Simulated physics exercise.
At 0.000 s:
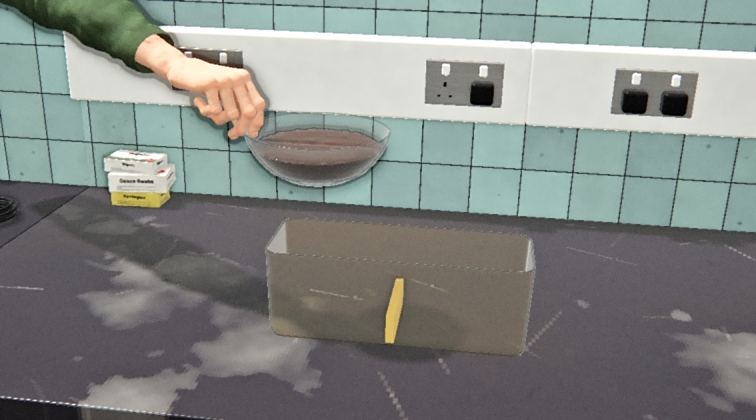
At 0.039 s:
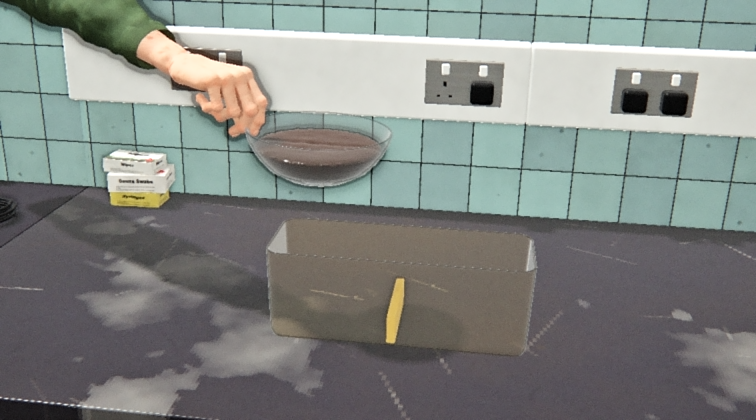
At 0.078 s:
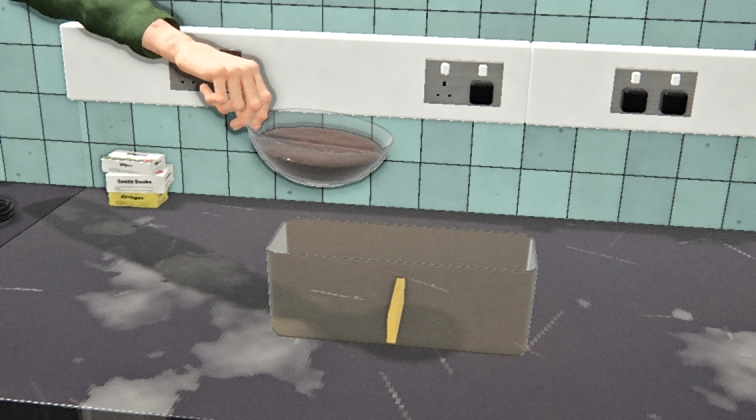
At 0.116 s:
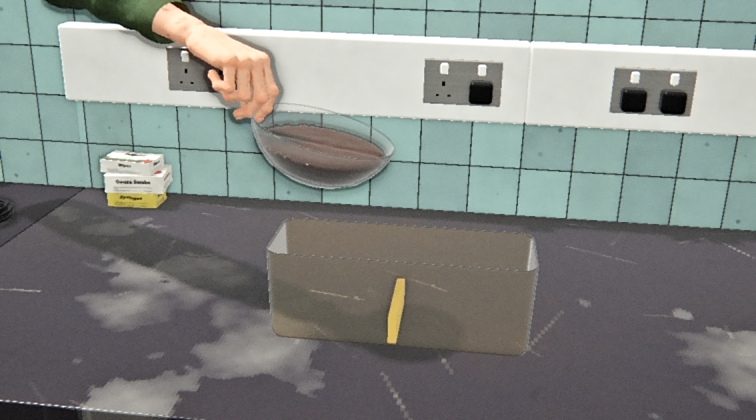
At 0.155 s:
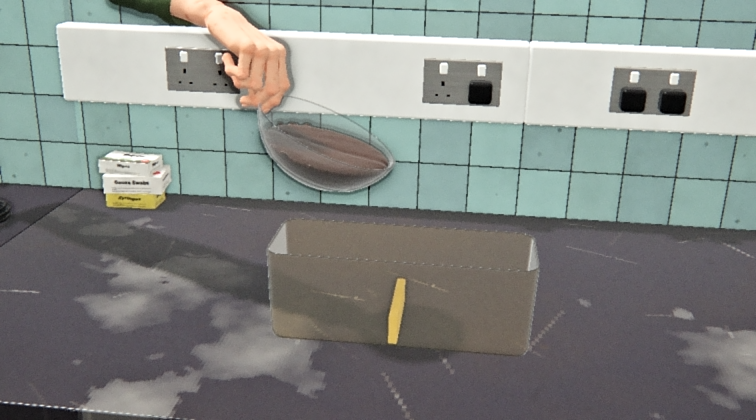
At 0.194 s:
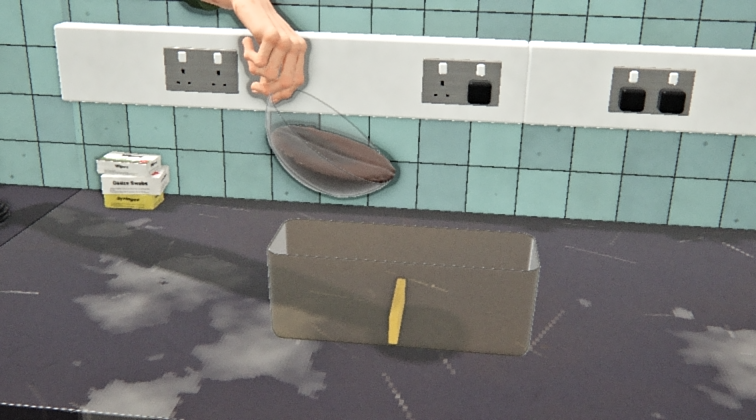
A hand in a green sleeve holds a clear round bowl of brown liquid above a dark, pale-blotched counter, seen from the front and slightly above against teal tiles and white socket panels. Below it, to the right, sits a long, empty, see-through basin with a yellow strip inside, while small boxes are stacked at left. The hand leans the bowl steadily to the right, the liquid shifting toward its lower rim.
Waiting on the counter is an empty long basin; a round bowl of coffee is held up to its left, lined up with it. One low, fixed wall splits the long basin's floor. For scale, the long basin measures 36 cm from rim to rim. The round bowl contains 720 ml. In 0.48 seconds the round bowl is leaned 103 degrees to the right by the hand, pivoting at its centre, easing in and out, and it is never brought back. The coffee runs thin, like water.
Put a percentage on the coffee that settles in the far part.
Roughly 58 per cent ends up there.
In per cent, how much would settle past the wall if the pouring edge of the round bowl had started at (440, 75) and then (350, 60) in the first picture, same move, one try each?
Near 70 in a hundred on the first go and near 30 in a hundred on the second.
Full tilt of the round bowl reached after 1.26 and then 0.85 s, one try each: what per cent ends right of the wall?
Roughly 75 per cent the first time and 70 per cent the second.
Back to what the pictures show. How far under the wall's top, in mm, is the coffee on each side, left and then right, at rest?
About 32 mm on the left, about 24 mm on the right.
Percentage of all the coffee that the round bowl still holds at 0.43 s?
Near 1 in a hundred.
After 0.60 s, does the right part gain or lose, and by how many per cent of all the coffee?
There is a rise of about 3.
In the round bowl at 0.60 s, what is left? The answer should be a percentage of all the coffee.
I'd estimate some 0 per cent.
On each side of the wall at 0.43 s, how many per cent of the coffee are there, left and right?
Lab note: Left near 30 %, right near 54.
Then, 0.43 s in, the tilt is 100° and 1 per cent is still to pour, 29 is left of the wall and 53 right of it.
Then, 0.60 s in, the tilt is 103° and 0 per cent is still to pour, 28 is left of the wall and 55 right of it.
Then, 0.78 s in, the tilt is 103° and 1 per cent is still to pour, 28 is left of the wall and 57 right of it.
Then, 0.98 s in, the tilt is 103° and 0 per cent is still to pour, 33 is left of the wall and 59 right of it.
Finally, 34 per cent lies left of the wall, 58 right of it and 8 outside.
